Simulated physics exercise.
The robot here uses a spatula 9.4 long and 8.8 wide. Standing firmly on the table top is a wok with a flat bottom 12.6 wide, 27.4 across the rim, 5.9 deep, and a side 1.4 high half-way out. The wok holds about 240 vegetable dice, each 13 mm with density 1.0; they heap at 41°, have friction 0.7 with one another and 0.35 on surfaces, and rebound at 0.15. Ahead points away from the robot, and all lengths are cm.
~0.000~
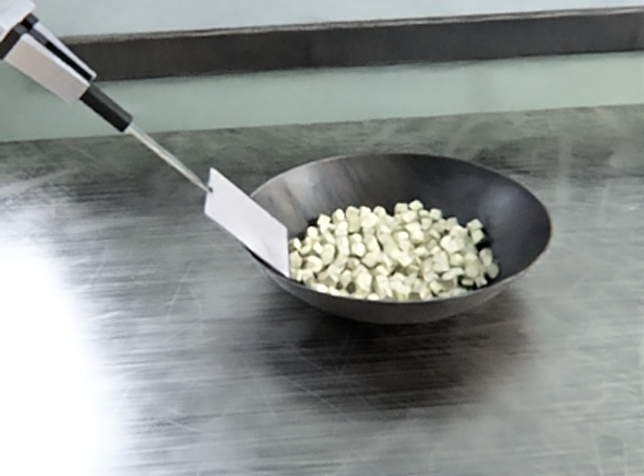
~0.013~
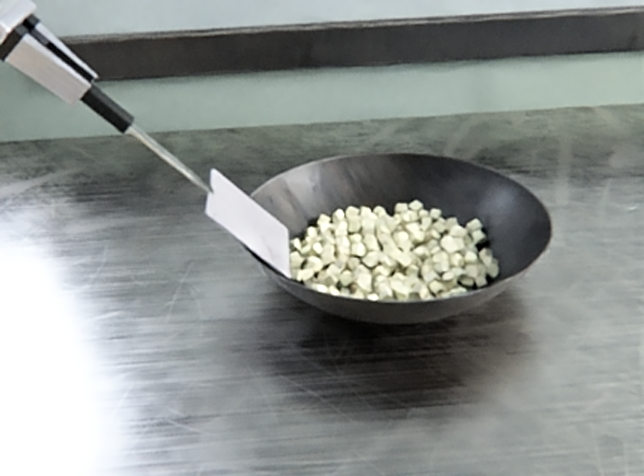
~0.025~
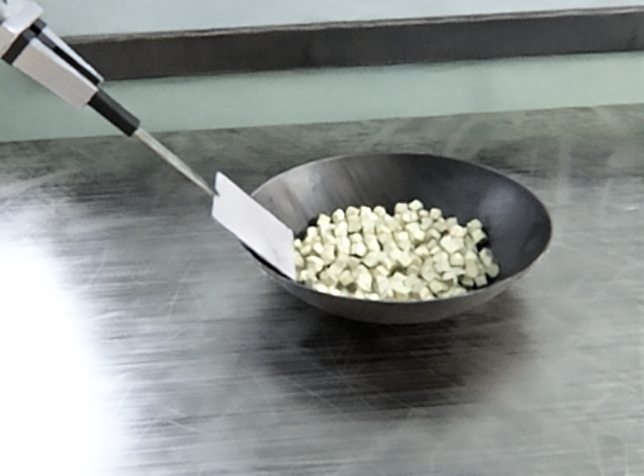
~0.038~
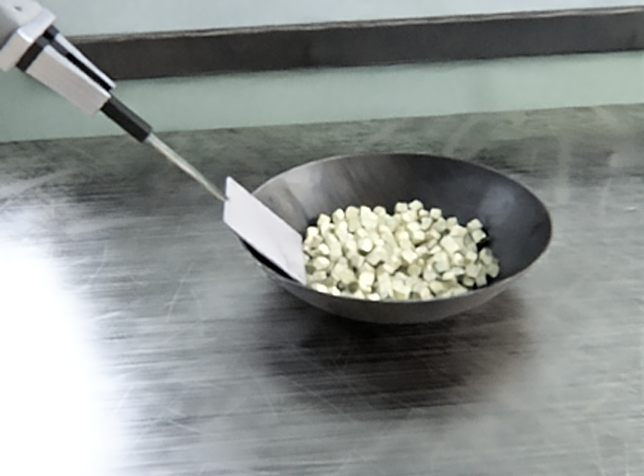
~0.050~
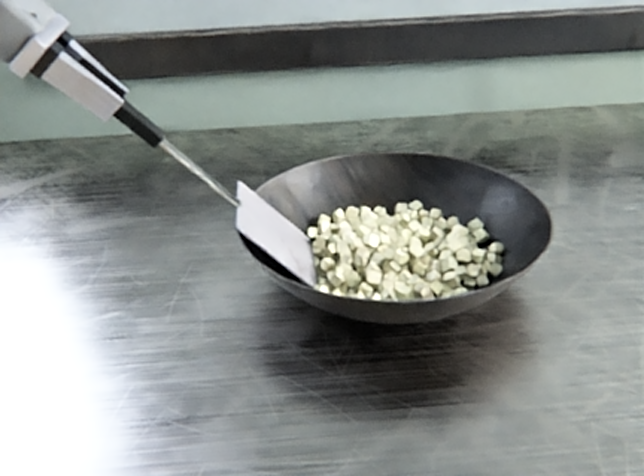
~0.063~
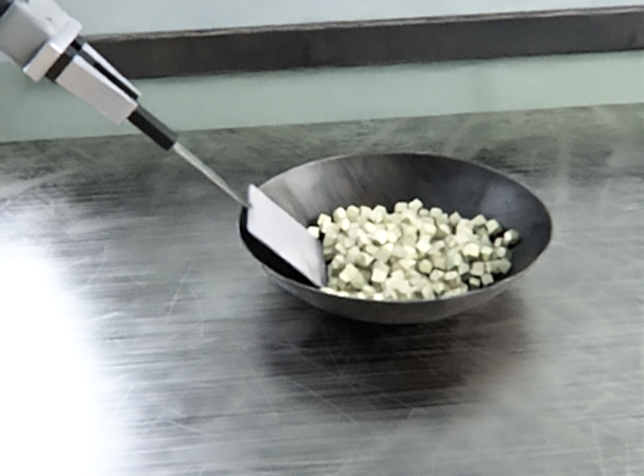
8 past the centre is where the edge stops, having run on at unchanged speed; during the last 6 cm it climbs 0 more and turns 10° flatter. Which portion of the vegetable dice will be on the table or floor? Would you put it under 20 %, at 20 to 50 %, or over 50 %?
I would say under 20 %.
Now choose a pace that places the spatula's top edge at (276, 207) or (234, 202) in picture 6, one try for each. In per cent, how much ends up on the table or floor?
Respectively, around 35 and 15 per cent.
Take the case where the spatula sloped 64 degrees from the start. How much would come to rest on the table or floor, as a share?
That gives about 25 in a hundred.
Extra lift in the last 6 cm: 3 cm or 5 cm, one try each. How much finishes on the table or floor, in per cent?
Near 10 and 10 percent respectively.
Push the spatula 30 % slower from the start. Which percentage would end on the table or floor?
10 per cent, roughly.
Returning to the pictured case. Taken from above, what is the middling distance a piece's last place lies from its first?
It works out to roughly 9 cm.
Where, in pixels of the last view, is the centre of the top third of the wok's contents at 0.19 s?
I'd say close to (502, 222).
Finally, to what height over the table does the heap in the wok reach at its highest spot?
Some 7.0 cm above the table.
By 0.13 s, sloping 47°, highest piece 9 above the table; 233 in the wok, 2 on the blade or in flight.
By 0.19 s, sloping 44°, highest piece 14 above the table; 230 in the wok, 5 on the blade or in flight.
By 0.43 s, sloping 37°, highest piece 7 above the table; 201 in the wok, 32 on the table or floor, 2 on the blade or in flight.
By 1.48 s, sloping 37°, highest piece 7 above the table; 201 in the wok, 34 on the table or floor.
Final count, 201 in the wok, 34 on the table or floor. That is 14 % on the table or floor.
